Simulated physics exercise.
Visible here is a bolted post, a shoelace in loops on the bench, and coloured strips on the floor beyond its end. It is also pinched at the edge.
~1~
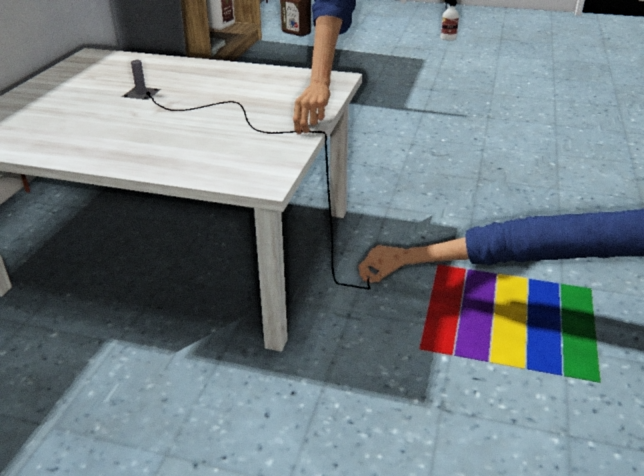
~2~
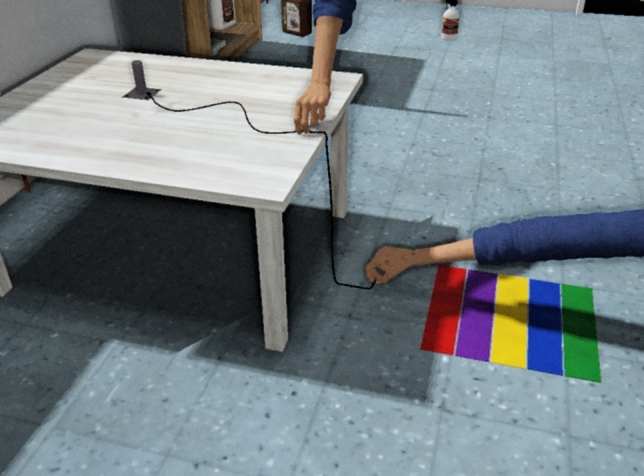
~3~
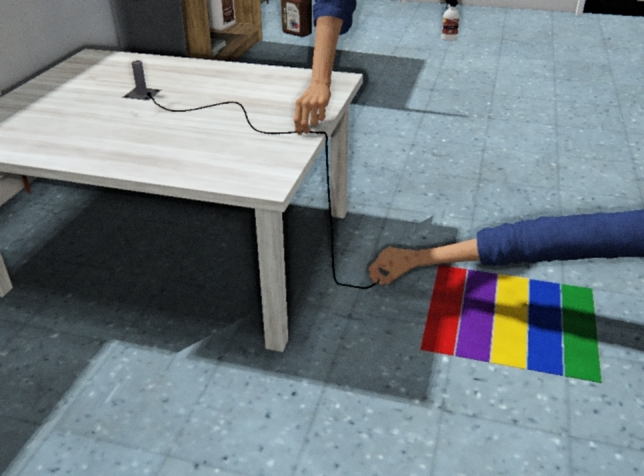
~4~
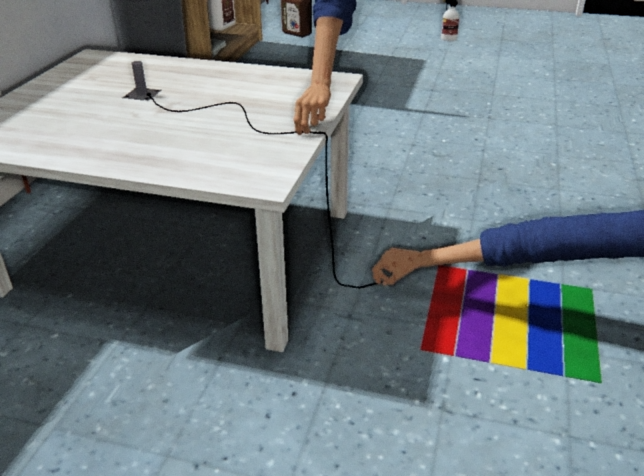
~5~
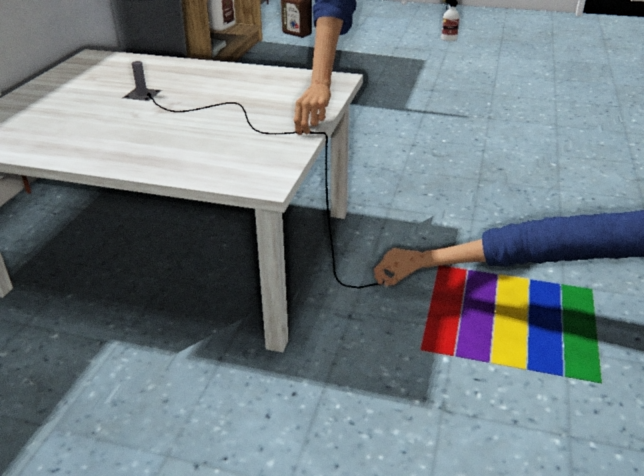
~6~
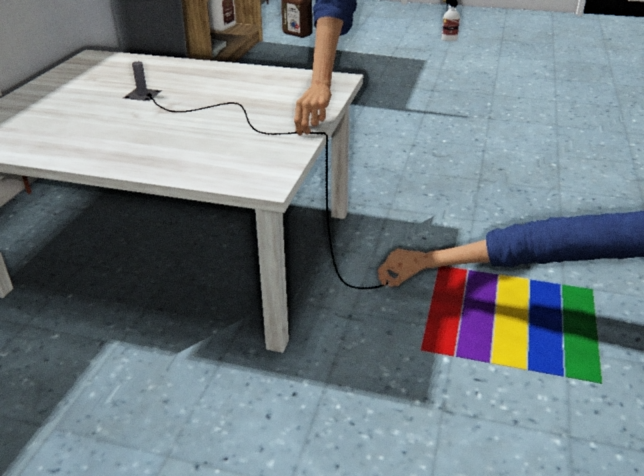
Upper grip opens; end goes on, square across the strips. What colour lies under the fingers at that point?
Blue.
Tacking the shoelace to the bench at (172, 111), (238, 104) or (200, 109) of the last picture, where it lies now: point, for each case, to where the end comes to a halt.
Those spots come out as (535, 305), (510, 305) and (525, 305).
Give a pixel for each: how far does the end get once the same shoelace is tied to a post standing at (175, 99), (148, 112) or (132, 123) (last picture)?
The three places are (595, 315), (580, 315) and (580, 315), in that order.
Soon after, end near (495, 300); over purple.
Then, end near (528, 306); over yellow.
At full stretch, end near (547, 309); over blue. It gets as far as the blue strip.
